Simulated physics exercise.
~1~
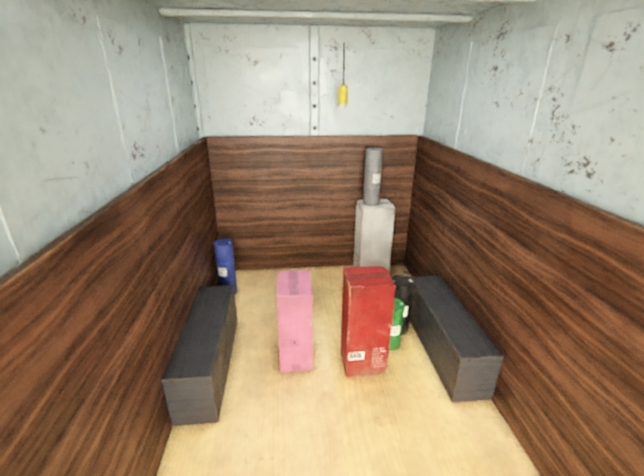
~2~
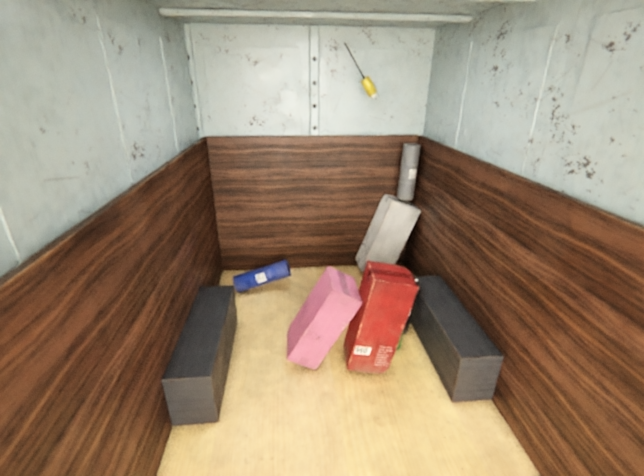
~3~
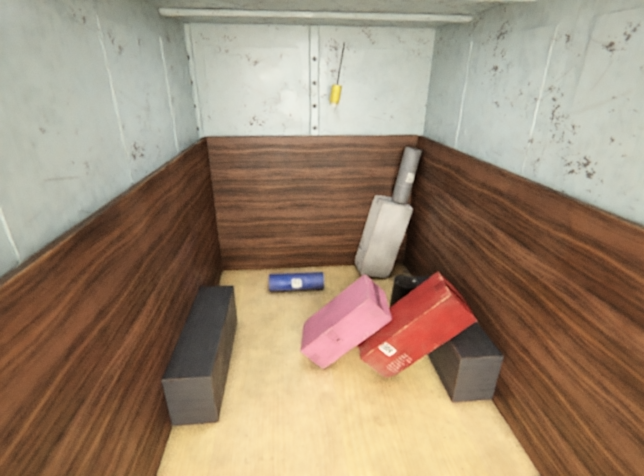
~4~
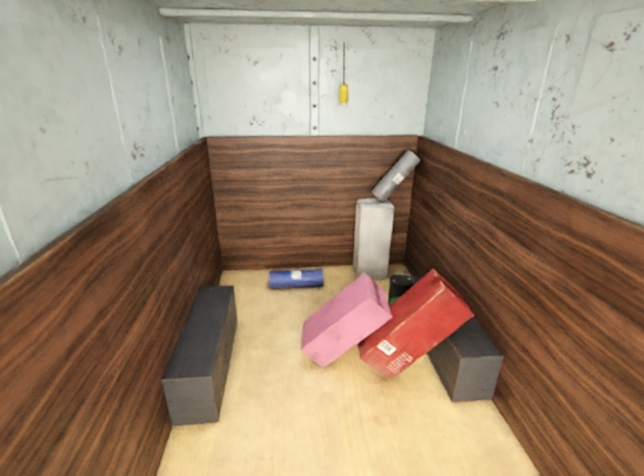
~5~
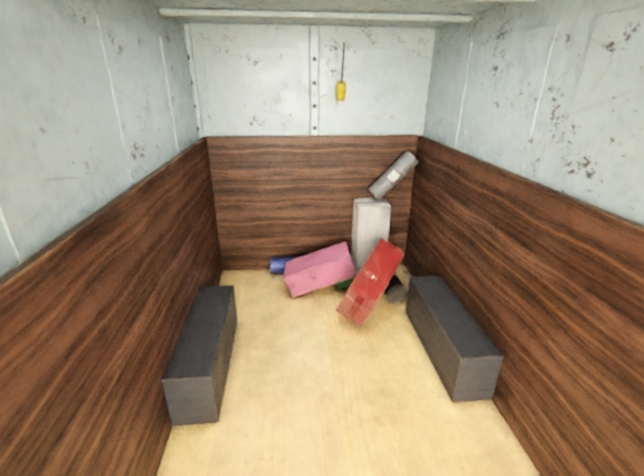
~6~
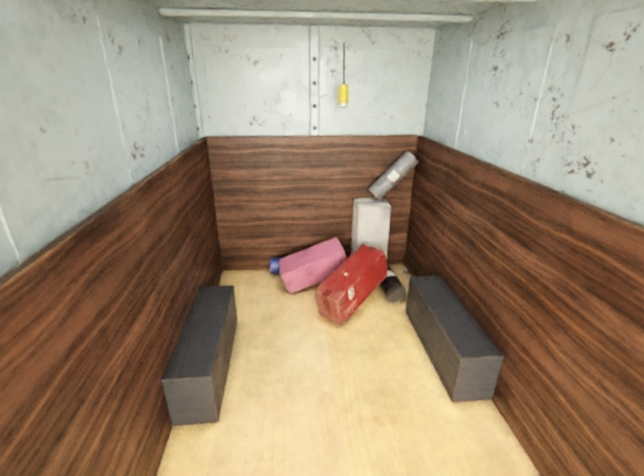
Red and pink boxes tipping right, then sliding forwards onto their sides in a load bay, while a tall white box stays standing.
